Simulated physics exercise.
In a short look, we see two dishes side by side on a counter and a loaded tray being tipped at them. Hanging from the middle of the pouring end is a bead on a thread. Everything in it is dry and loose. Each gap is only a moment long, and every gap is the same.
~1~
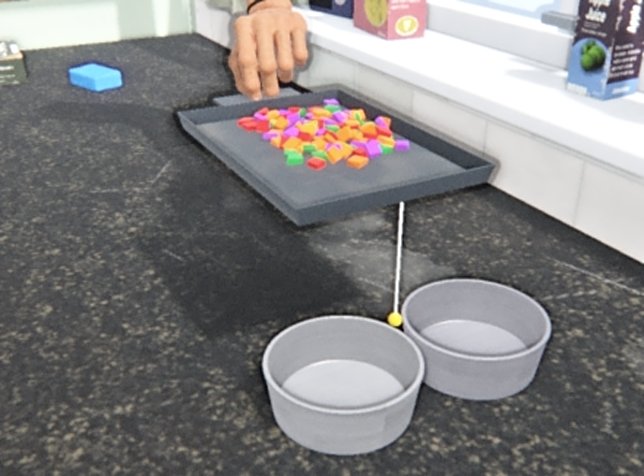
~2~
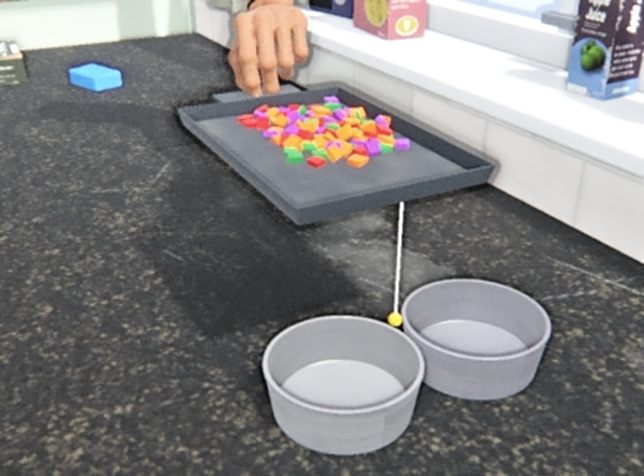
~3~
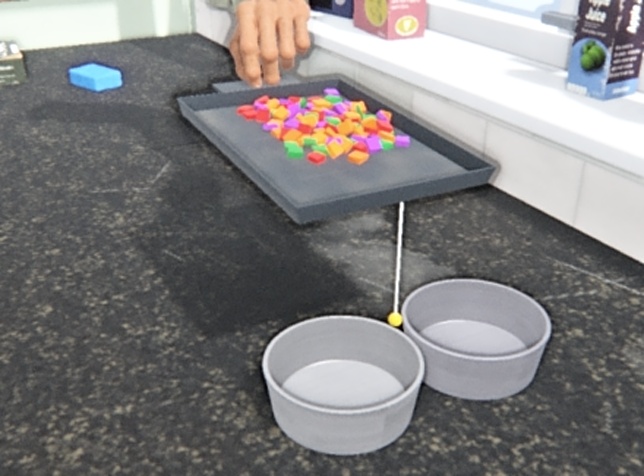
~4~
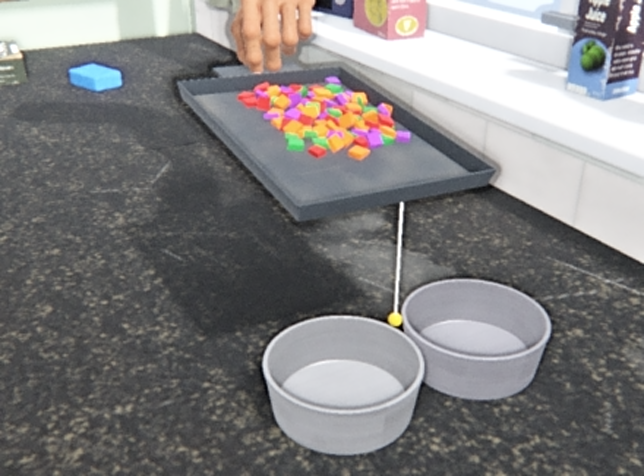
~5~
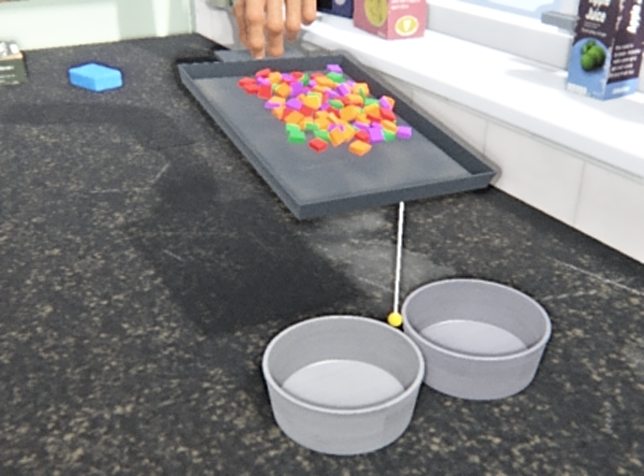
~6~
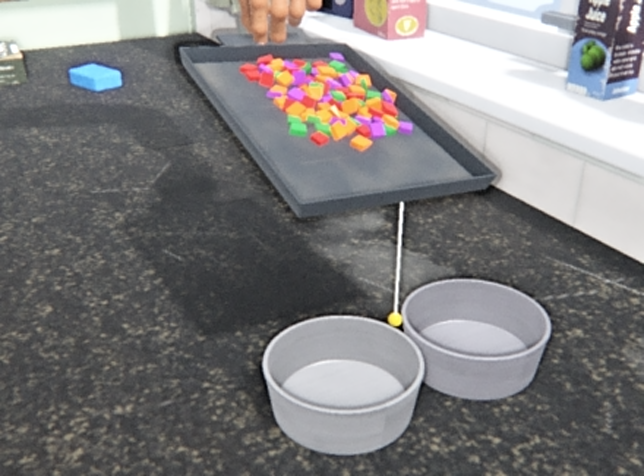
A hand gradually raises the back of a dark tray of colourful pieces above two dishes.
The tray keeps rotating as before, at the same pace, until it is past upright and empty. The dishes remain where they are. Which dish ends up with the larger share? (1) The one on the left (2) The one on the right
(2) The one on the right.
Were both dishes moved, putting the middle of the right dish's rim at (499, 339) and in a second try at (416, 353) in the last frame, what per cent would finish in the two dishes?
In order: 90 per cent and 50 per cent.
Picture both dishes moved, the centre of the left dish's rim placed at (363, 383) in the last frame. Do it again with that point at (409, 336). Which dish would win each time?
First try: The rightmost dish. Second try: The leftmost dish.
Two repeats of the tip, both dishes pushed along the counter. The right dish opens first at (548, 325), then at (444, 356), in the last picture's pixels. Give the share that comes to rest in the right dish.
Roughly 40% first, roughly 60% second.
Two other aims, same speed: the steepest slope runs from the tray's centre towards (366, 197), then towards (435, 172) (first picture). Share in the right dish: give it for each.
Lab note: Try one about 10 %, try two about 100 %.
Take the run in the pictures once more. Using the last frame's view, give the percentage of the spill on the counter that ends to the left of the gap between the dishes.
Close to 10 per cent of the spill, I think.
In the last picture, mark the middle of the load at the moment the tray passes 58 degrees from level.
I'd put the middle close to (445, 167).
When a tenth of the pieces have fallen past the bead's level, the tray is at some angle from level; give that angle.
That would be about 70 degrees from level.
Soon after the last picture, tray tipped steeply; nearly all on the tray; a small part in the air.
A little later, tray tipped right over; about half on the tray; about a quarter in the right dish; a small part outside both; about a quarter in the air.
Later still, tray tipped past a quarter turn; a stray few in the left dish; most in the right dish; a small part outside both.
At rest, tray tipped past a quarter turn; a stray few in the left dish; most in the right dish; a small part outside both.
